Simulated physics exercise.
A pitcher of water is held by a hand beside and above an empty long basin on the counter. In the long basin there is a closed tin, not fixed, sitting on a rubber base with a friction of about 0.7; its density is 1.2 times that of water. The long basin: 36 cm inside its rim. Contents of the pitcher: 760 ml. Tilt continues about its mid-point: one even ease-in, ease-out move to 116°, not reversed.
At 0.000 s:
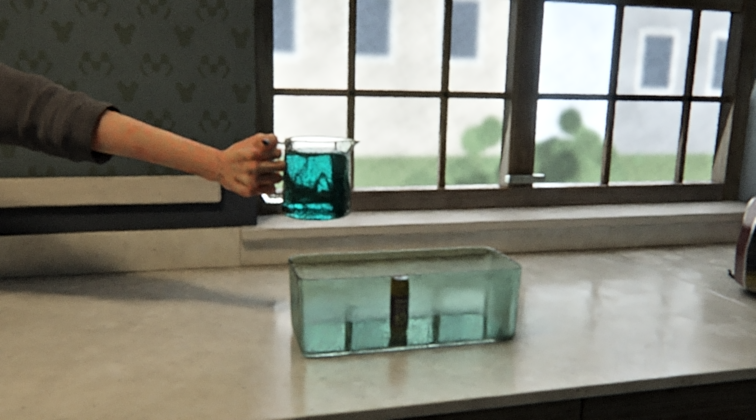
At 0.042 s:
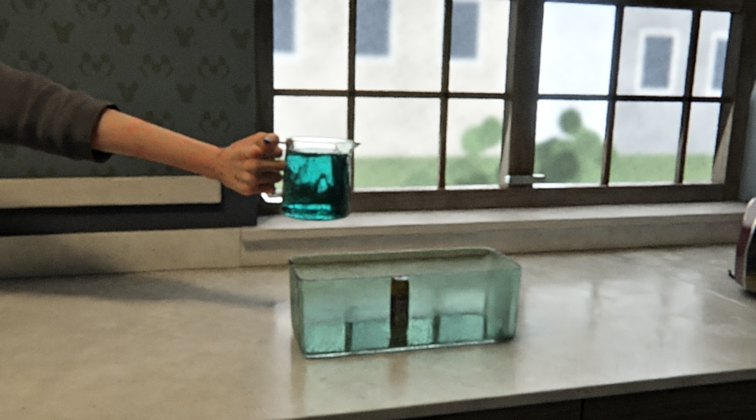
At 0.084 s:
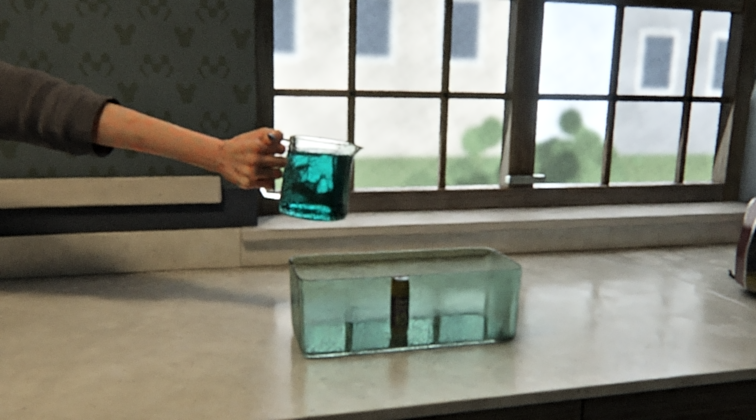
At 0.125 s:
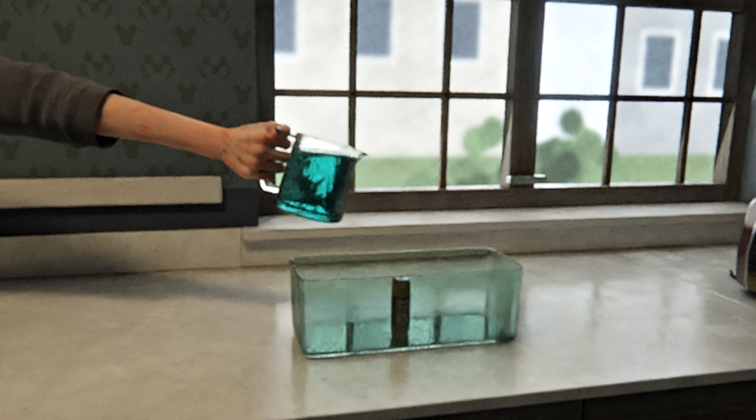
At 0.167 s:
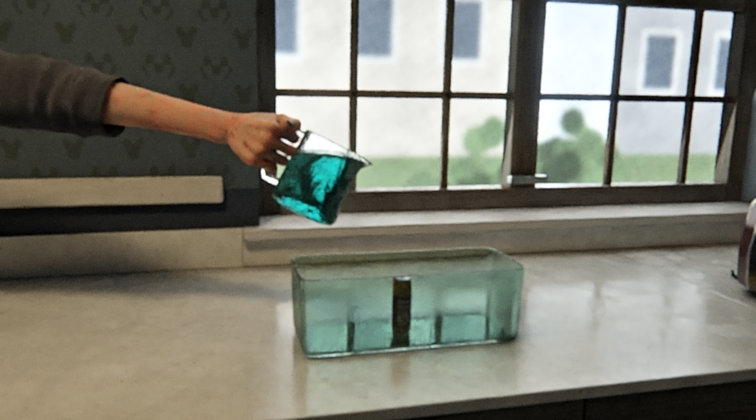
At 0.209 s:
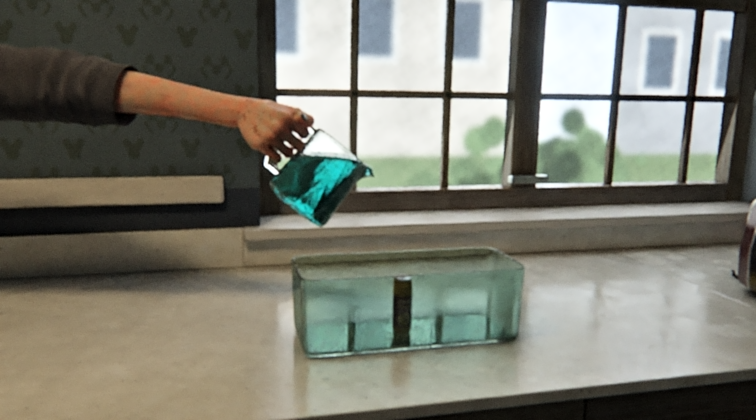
In the video, a hand holds a clear pitcher of teal liquid above and beside a long glass basin containing a dark upright object on a counter, then tilts the pitcher rightward, slowly at first, bringing the liquid to its lip.
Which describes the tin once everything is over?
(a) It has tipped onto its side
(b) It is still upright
Option a: It has tipped onto its side.
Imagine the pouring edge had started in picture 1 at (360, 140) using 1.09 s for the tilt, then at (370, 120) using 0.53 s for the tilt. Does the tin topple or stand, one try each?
The tin overturns the first time and stays vertical the second time.
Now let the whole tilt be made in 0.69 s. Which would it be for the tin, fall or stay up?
Then it topples.
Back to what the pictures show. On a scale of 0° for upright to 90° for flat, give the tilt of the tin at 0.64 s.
It sits at roughly 5°.
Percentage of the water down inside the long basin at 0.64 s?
That comes to about 78 percent.
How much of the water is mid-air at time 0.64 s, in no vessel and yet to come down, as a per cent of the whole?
Something like 12 per cent is in the air then.
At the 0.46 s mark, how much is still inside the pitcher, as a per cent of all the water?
Roughly 50 percent.
By 0.46 s the tilt is 110° and 50 per cent is still to pour; the tin stands where it began.
By 0.64 s the tilt is 116° and 10 per cent is still to pour; the tin stands 3 cm from where it began.
By 0.82 s the tilt is 116° and 1 per cent is still to pour; the tin lies on its side.
By 1.03 s the tilt is 116° and 0 per cent is still to pour; the tin lies on its side.
At rest the tin lies on its side.
